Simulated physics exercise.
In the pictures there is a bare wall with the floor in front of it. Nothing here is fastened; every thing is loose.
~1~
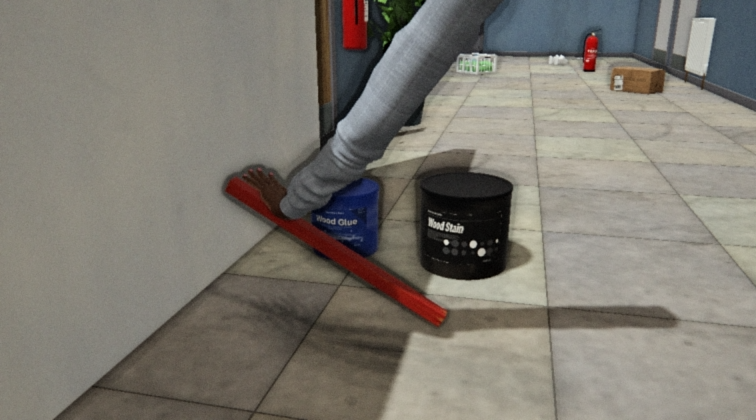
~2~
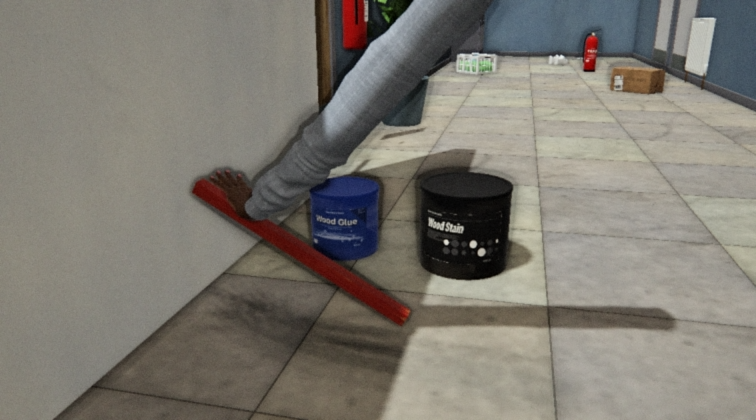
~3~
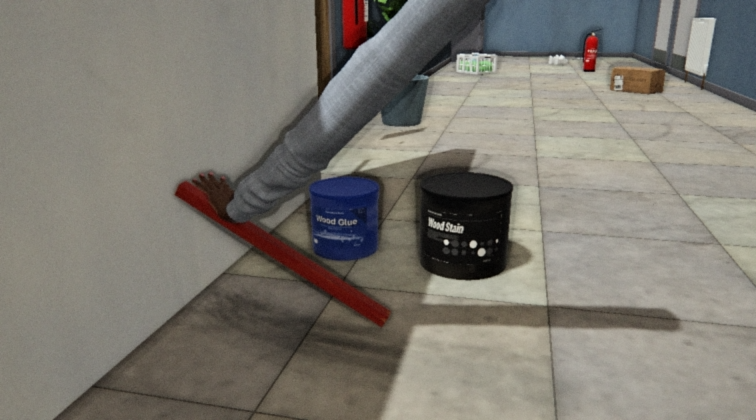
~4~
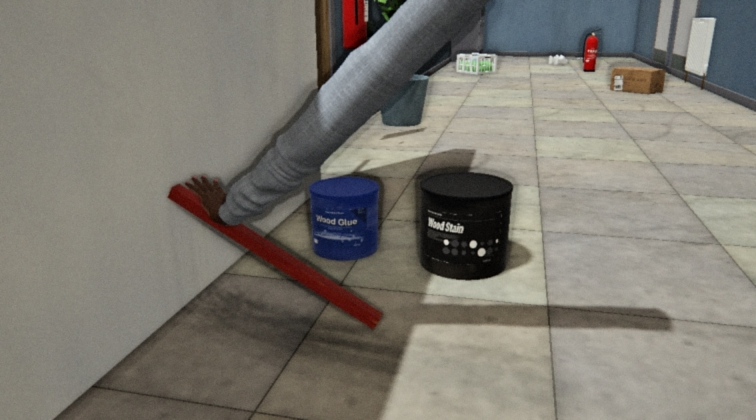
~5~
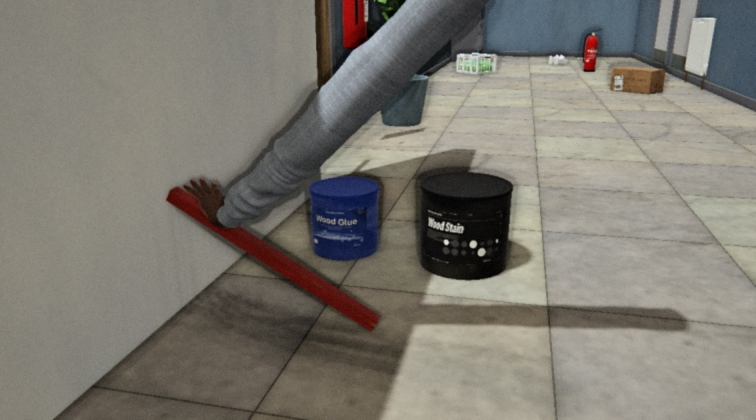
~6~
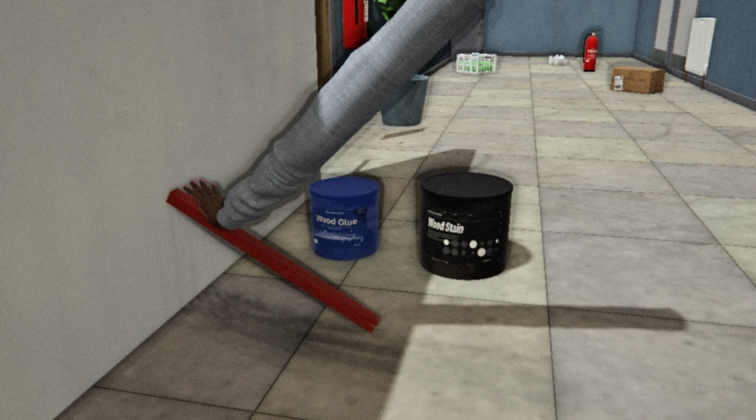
On a tiled floor beside a bare wall, a gray-sleeved arm holds a slanted red pole near a blue pail and a black tub. The hand shifts the pole a short way left, clear of the blue pail, then keeps it propped at a slant, almost motionless, while both containers stay put.
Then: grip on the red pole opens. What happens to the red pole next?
It sets off downward.
Then, 0.30 s past the last view, red pole sunk by 14° near (284, 284).
Then, 0.40 s past the last view, red pole sunk by 30° near (292, 316).
Finally, moved from the start, red pole; the other 2 still in place. Final places as the last picture's camera would see them, red pole near (292, 315). The pole gives way.
